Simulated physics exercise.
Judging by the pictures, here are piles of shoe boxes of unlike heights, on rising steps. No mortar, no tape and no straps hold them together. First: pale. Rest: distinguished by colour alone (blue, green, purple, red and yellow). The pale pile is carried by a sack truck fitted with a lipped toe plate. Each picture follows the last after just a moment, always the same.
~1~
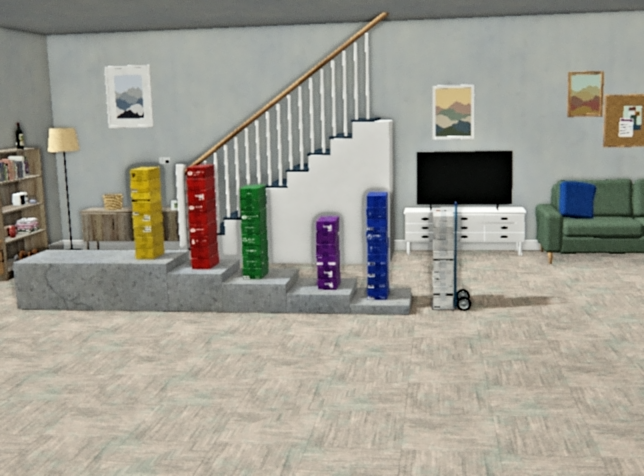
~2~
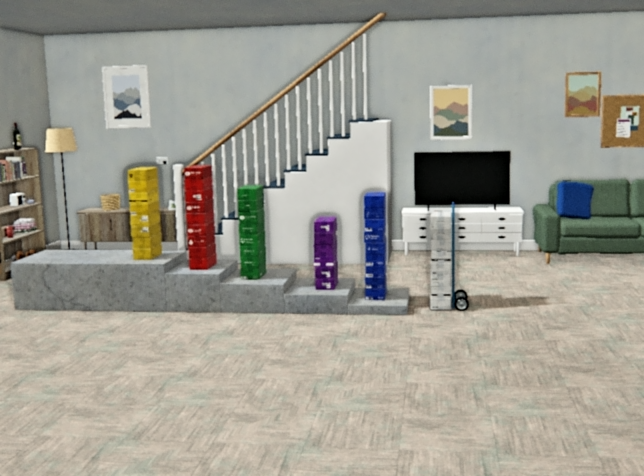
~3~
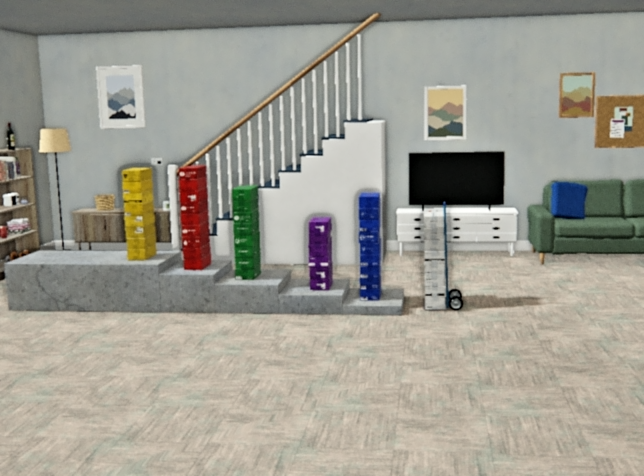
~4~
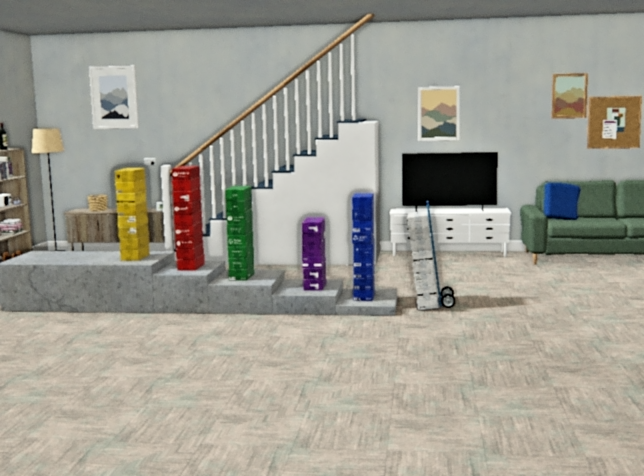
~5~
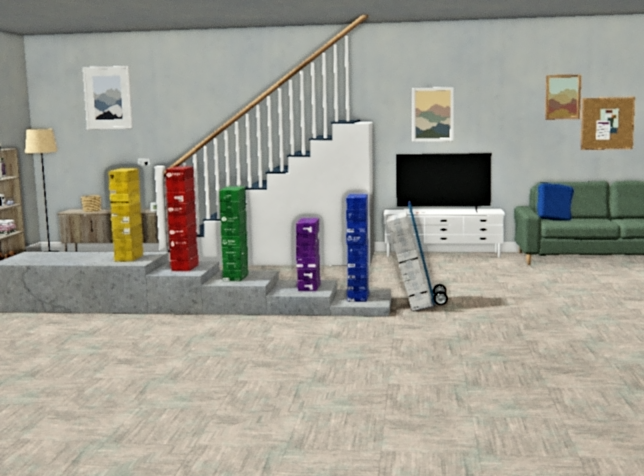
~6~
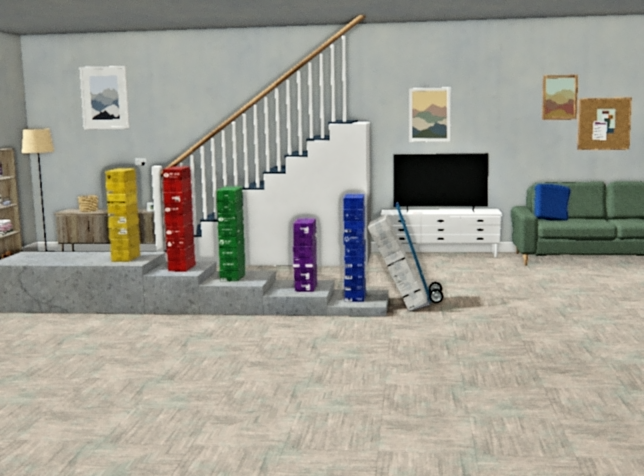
A staircase stood behind stacks of yellow, red, green, purple and blue boxes on low grey steps, and a hand truck beside them gradually leaned left with its pale stack while the coloured stacks stayed put.
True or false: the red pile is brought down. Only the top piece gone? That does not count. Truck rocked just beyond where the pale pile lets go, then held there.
False, it stays standing.
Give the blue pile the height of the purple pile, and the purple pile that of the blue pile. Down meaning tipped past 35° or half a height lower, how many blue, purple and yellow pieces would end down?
It works out to blue 5, then purple 9, then yellow 7.
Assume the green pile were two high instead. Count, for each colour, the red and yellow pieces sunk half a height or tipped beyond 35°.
Tally: Red = 0; yellow = 0.
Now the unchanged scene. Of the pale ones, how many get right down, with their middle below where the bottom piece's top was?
Of the pale pieces, the number is 1.
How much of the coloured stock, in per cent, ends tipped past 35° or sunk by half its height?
Close to 35 %.
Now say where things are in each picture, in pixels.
In the first frame (pixels give the middle of a visible side; the camera pans a little), truck frame (456, 226) level; top red box (196, 173); top purple box (326, 227); none of the others has stirred.
The second frame shows truck frame (454, 226) level; top red box (194, 174).
The third frame shows truck frame (445, 226) rocked barely; top red box (188, 174).
The fourth frame shows truck frame (430, 225) rocked a little, top of the pale pile leaning a little; top red box (181, 174); none of the others has stirred.
The fifth frame shows truck frame (414, 225) rocked a little, top of the pale pile leaning clearly; top red box (175, 175); none of the others has stirred.
The sixth frame shows truck frame (404, 225) rocked clearly, top of the pale pile leaning clearly; top red box (172, 175); top green box (226, 196); none of the others has stirred.
Shortly afterwards, 8 of the pale pile down; none of the 9 red boxes down (0 of 40 in all colours); top red box unmoved; top blue box tilted barely.
Next, 8 of the pale pile down; none of the 9 red boxes down (2 of 40 in all colours); top red box unmoved; top blue box tilted clearly, about its own height lower.
Some moments later, 8 of the pale pile down; none of the 9 red boxes down (14 of 40 in all colours); top red box unmoved; top purple box tilted steeply, some two heights lower.
In the end, 7 of the pale pile down; none of the 9 red boxes down (14 of 40 in all colours); top red box unmoved; top blue box some four heights lower. From the last view, middles, top red box near (177, 174), top blue box near (246, 243).
